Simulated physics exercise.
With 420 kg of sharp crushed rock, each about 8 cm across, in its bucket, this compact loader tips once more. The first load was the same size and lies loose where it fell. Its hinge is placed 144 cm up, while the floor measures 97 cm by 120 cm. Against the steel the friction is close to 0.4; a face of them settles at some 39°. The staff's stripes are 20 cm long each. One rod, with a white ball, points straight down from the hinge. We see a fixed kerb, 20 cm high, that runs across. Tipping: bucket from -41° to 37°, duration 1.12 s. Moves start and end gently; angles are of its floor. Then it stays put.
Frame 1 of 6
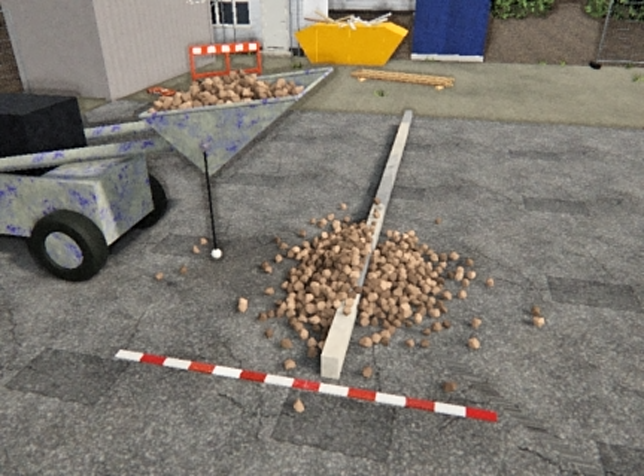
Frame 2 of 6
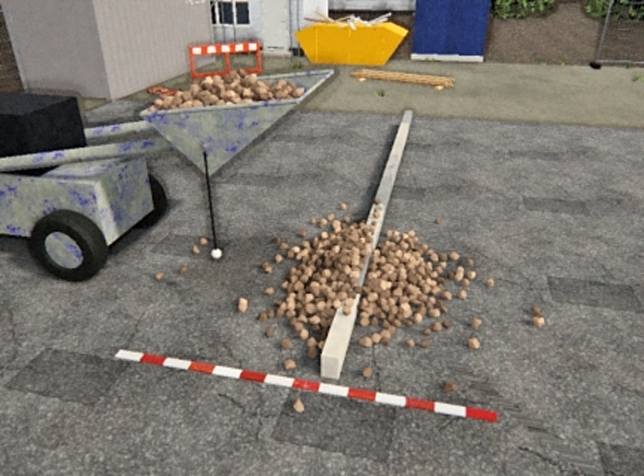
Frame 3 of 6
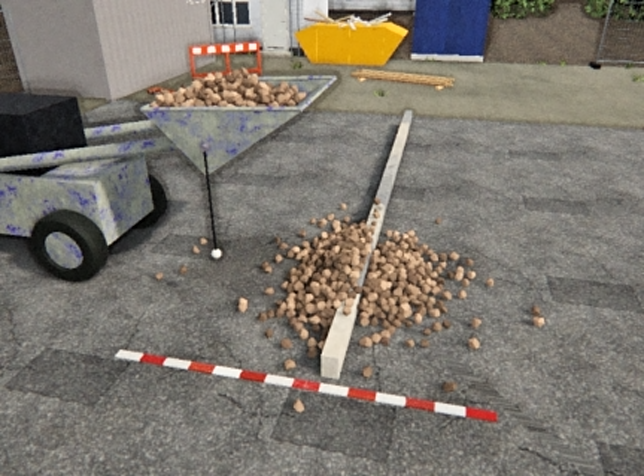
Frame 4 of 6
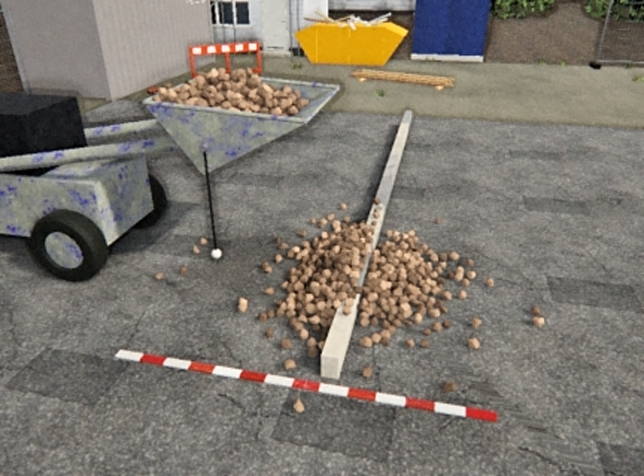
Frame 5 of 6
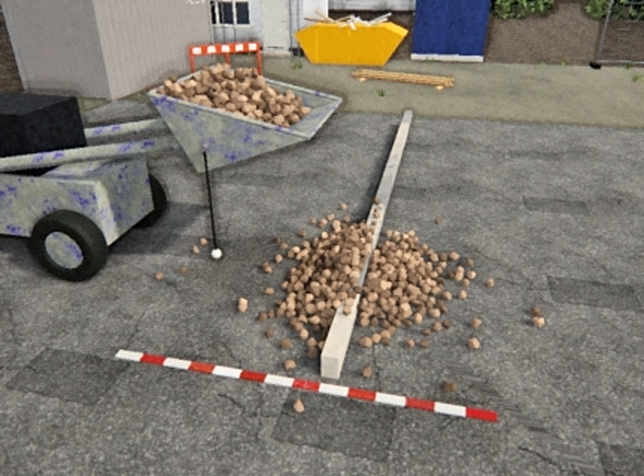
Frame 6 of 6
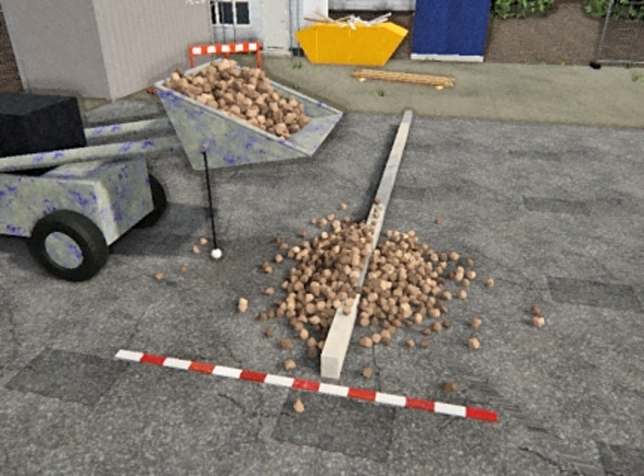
The loader's raised bucket, heaped with brown stones, tilts gradually forward above the paved ground.
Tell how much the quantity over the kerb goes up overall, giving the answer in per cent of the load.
It goes up by roughly 30 per cent.
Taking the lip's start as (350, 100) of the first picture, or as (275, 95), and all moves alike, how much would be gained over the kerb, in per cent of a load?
Near 100 in a hundred first, near 10 in a hundred second.
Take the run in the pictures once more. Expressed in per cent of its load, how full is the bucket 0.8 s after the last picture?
It still holds about 85 per cent.
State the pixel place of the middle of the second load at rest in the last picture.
Their middle is at about (337, 261).
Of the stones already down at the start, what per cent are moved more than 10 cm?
I'd put it at about 5 per cent.
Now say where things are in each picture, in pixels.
Lip at (297, 98), floor tilted -41°, highest stones at (238, 80). The earlier load is highest near (352, 244), 34 cm above ground level, 64 % on this side of the kerb, 37 % over the kerb, in the first picture.
Lip at (298, 101), floor tilted -39°, highest stones at (240, 78), in the second picture.
The bucket is at -35°, its lip at (302, 109); the top of the load is at (229, 78), in the third picture.
The bucket is at -29°, its lip at (306, 122); the top of the load is at (223, 76), in the fourth picture.
Lip at (310, 137), floor tilted -21°, highest stones at (221, 71), in the fifth picture.
The bucket is at -11°, its lip at (311, 155); the top of the load is at (218, 67), in the sixth picture.
Then, 0.4 s after the last picture the floor is at 25°; in per cent of one load, 100 in the bucket, 64 on this side of the kerb, 37 over the kerb; the foremost stones are at (489, 298).
Then, 0.8 s after the last picture the floor is at 37°; in per cent of one load, 83 in the bucket, 80 on this side of the kerb, 37 over the kerb; the foremost stones are at (489, 298).
Then, 1.1 s after the last picture the floor is at 37°; in per cent of one load, 33 in the bucket, 128 on this side of the kerb, 40 over the kerb; the foremost stones are at (489, 298).
Then, 3.8 s after the last picture the floor is at 37°; in per cent of one load, 0 in the bucket, 134 on this side of the kerb, 66 over the kerb; the foremost stones are at (491, 289). Net gain over the kerb, 30.
